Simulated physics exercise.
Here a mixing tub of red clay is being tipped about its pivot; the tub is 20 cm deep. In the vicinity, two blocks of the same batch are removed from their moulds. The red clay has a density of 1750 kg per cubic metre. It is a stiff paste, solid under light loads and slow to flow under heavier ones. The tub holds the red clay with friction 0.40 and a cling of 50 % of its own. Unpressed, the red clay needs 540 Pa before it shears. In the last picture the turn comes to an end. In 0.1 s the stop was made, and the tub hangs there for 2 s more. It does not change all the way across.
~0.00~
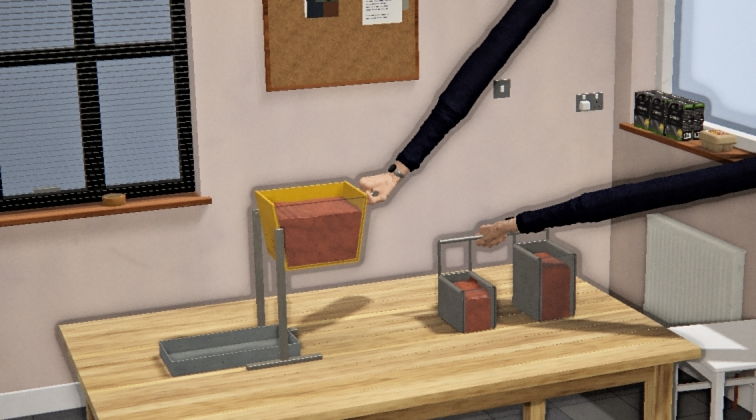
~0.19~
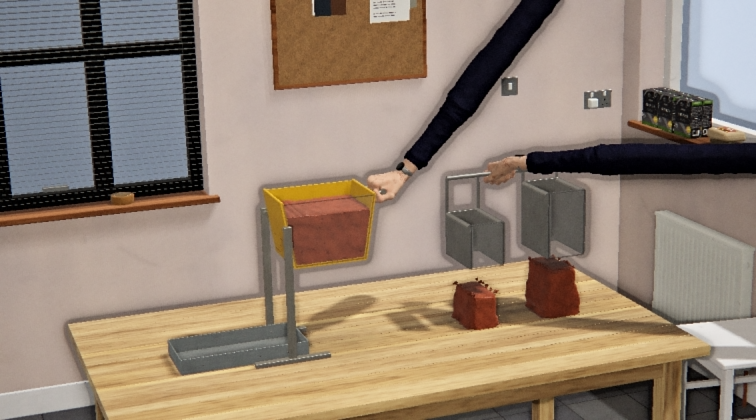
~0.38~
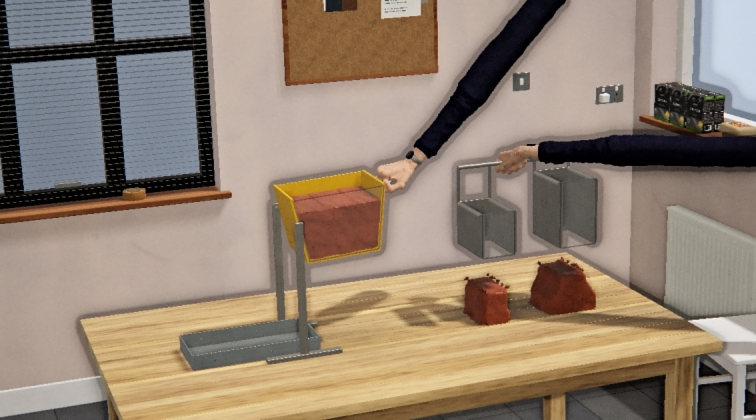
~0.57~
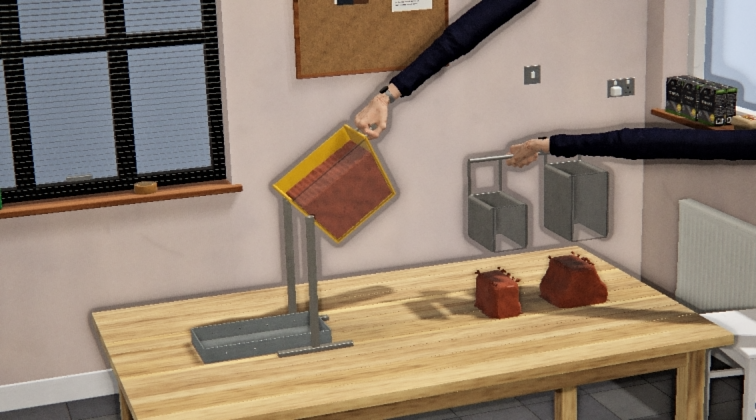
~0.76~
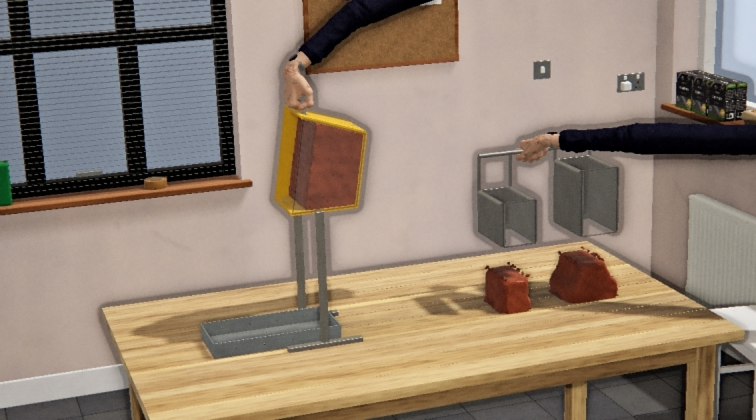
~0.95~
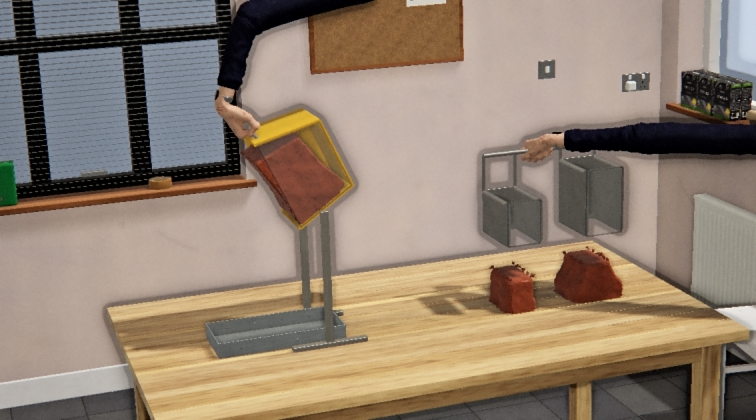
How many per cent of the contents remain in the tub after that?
0 %.
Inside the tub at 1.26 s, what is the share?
Around 0 percent stays in the tub.
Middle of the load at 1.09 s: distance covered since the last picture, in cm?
Roughly 18 cm.
After 1.09 s, the tub is at 115 degrees and holds 21 %.
After 1.26 s, the tub is at 115 degrees and holds 0 %.
After 1.43 s, the tub is at 115 degrees and holds 0 %.
After 1.60 s, the tub is at 115 degrees and holds 0 %.
After 2.95 s, the tub is at 115 degrees and holds 0 %.
